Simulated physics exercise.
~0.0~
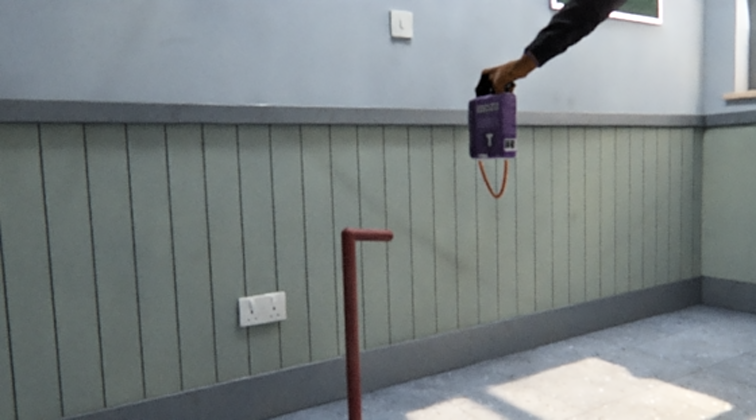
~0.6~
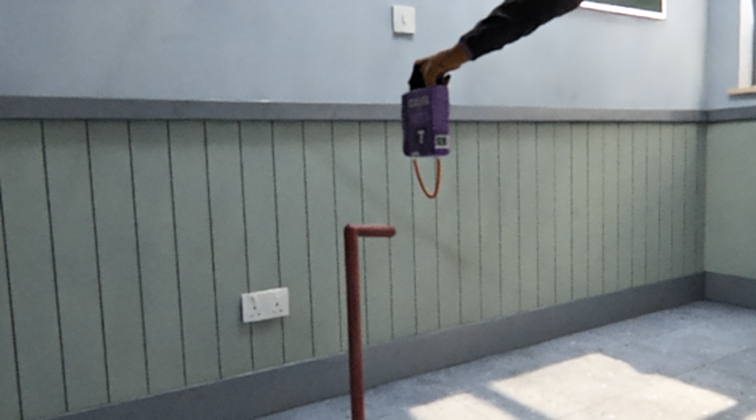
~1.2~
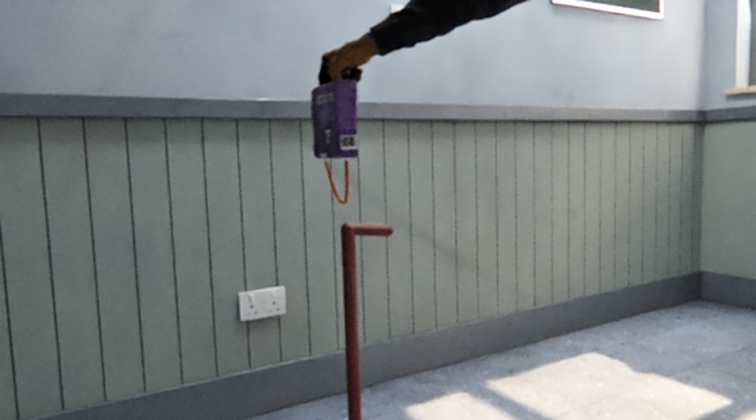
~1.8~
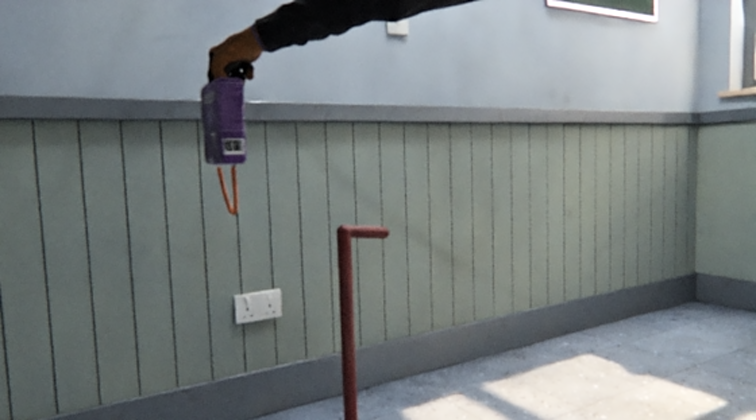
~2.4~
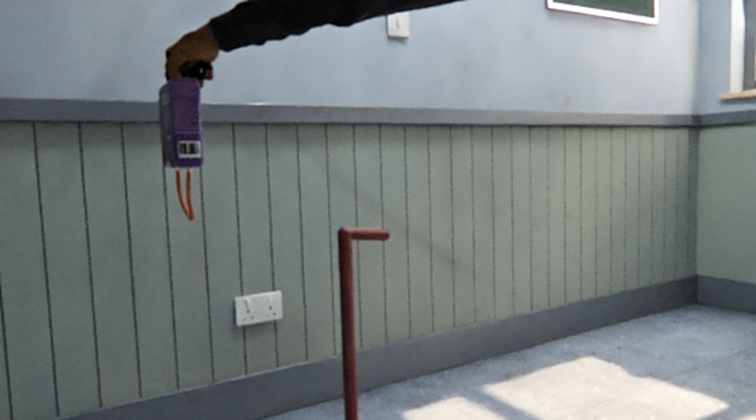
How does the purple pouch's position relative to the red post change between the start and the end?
At the start the purple pouch is held up to the right of the red post. By the end it is held well to the left of the post.
